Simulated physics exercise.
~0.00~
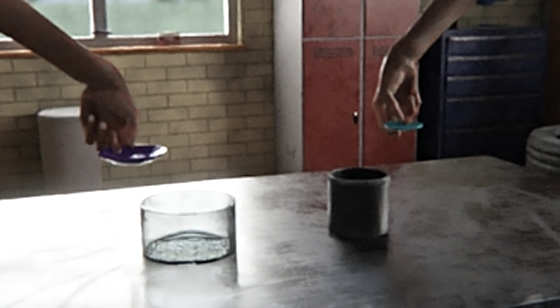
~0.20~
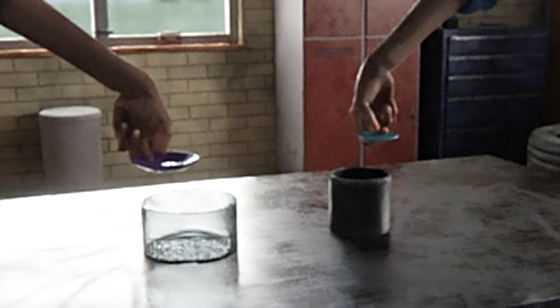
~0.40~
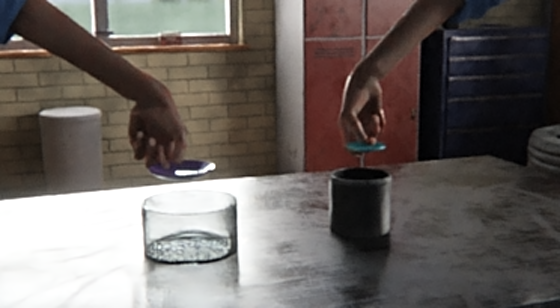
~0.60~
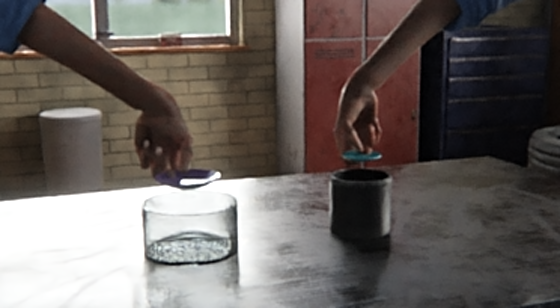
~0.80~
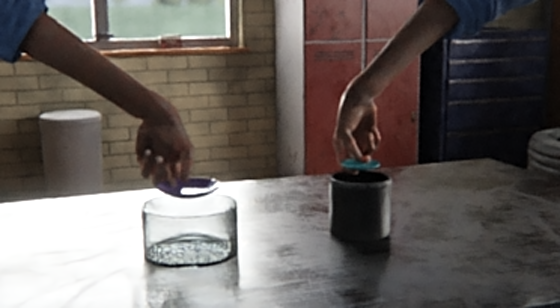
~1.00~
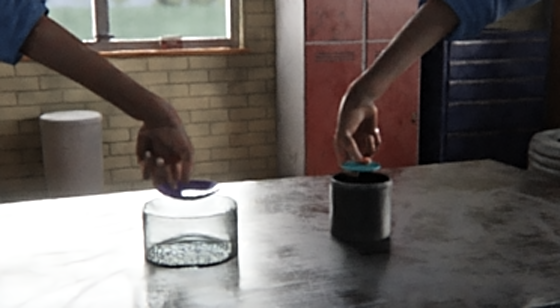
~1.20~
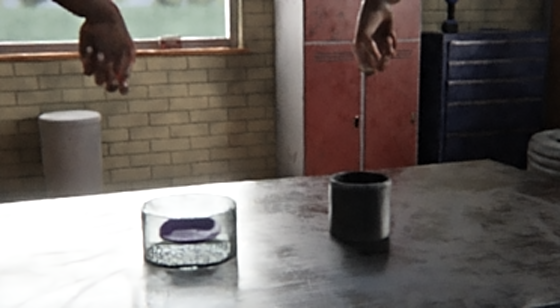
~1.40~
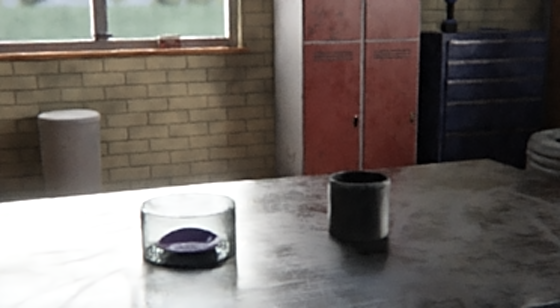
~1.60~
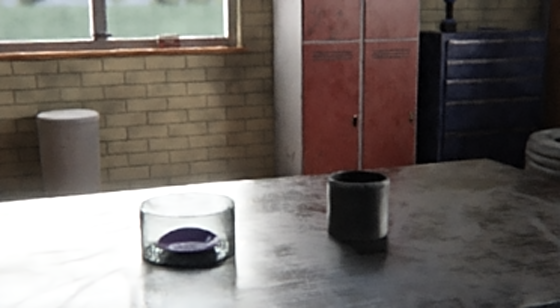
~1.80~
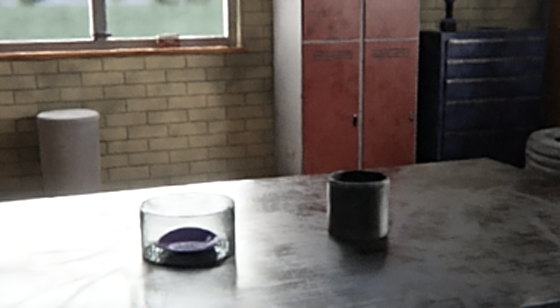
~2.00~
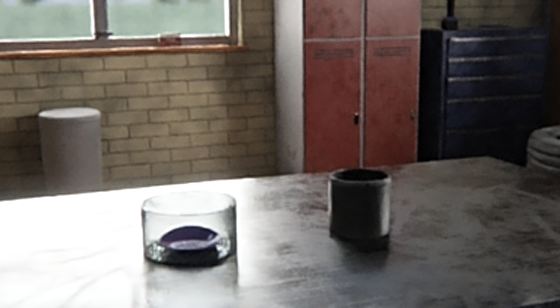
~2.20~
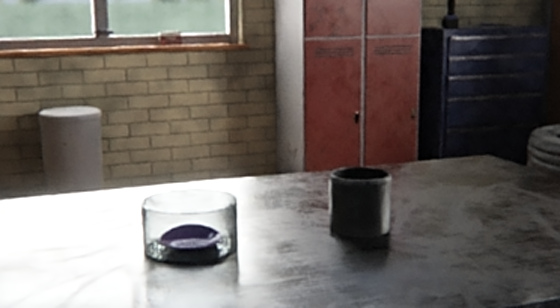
Two hands lower saucers over two containers and release them, and both saucers drop inside.
